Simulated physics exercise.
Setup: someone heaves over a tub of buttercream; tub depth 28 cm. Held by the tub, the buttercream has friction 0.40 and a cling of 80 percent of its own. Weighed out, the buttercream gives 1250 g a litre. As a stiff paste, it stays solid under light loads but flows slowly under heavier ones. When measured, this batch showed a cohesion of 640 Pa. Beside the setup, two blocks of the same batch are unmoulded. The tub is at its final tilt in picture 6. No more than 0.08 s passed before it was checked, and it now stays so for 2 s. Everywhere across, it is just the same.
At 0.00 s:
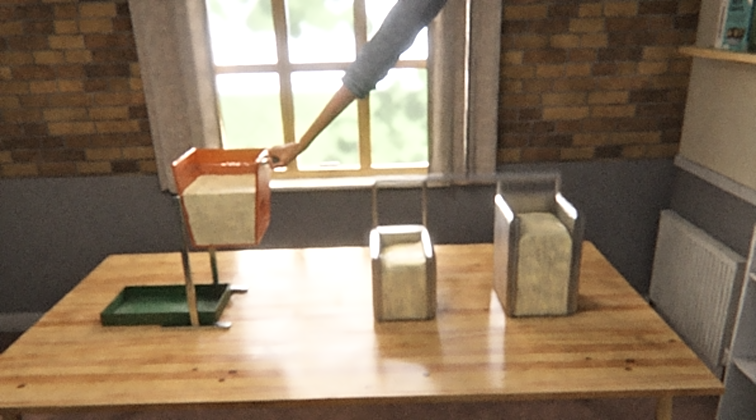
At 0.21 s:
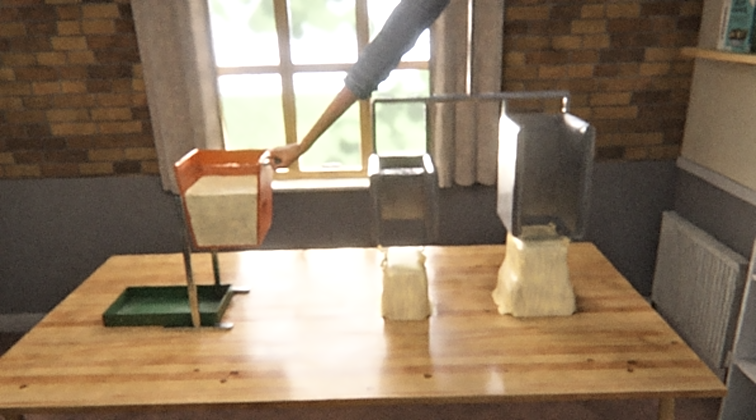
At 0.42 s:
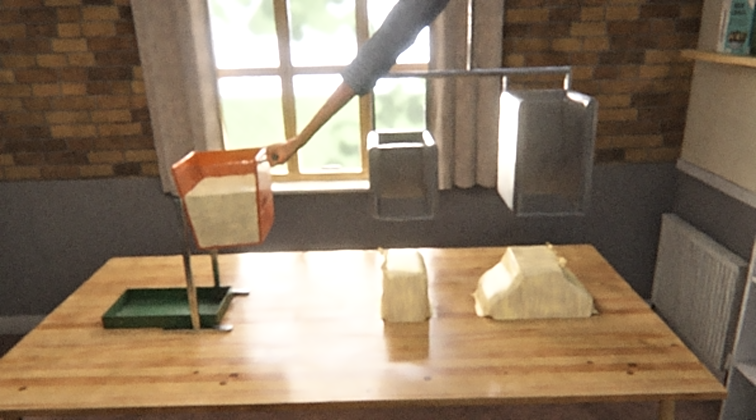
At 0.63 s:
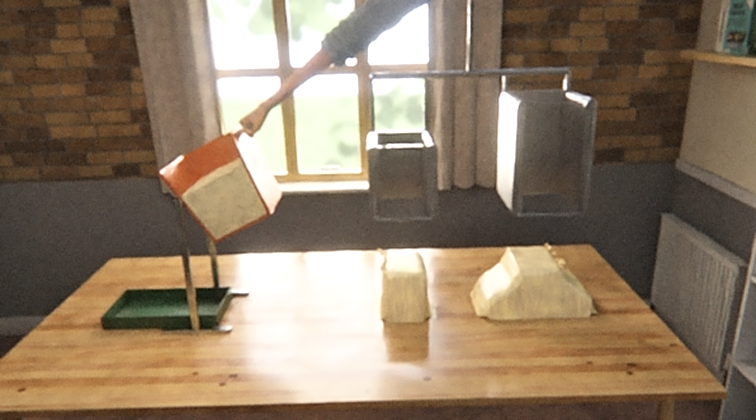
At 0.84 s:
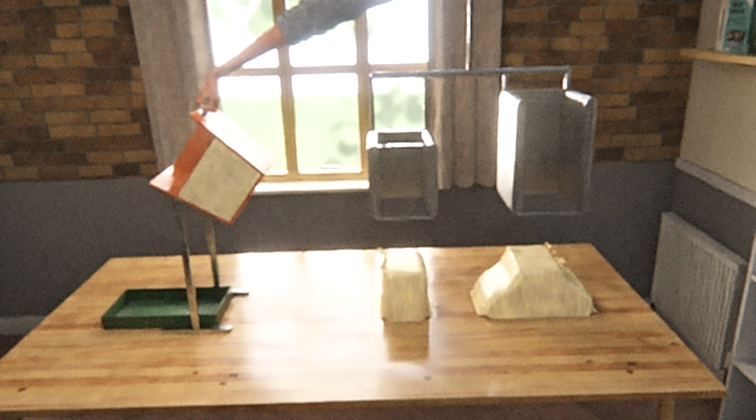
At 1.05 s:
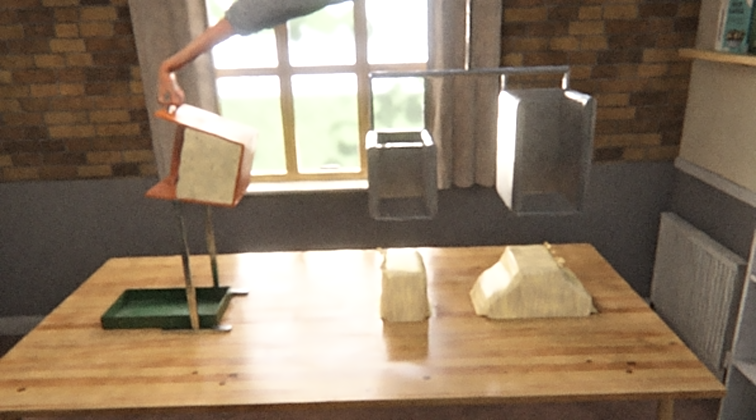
On a wooden table, two moulds lift off pale blocks, then a hand tilts an orange tub leftward.
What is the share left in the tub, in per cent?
About 100 %.
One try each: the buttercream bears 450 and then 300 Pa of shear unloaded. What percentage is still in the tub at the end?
The two runs give near 100 % and near 90 % respectively.
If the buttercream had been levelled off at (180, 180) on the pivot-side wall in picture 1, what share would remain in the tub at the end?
100 %.
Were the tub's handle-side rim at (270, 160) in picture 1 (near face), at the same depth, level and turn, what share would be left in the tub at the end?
About 100 % stays in the tub.
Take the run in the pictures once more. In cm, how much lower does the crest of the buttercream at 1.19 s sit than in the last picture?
Roughly 0 cm.
After 1.19 s, the tub is at 75 degrees and holds 100 %.
After 1.36 s, the tub is at 75 degrees and holds 100 %.
After 1.53 s, the tub is at 75 degrees and holds 100 %.
After 1.70 s, the tub is at 75 degrees and holds 100 %.
After 3.05 s, at the end, the tub is at 75 degrees and holds 100 %.
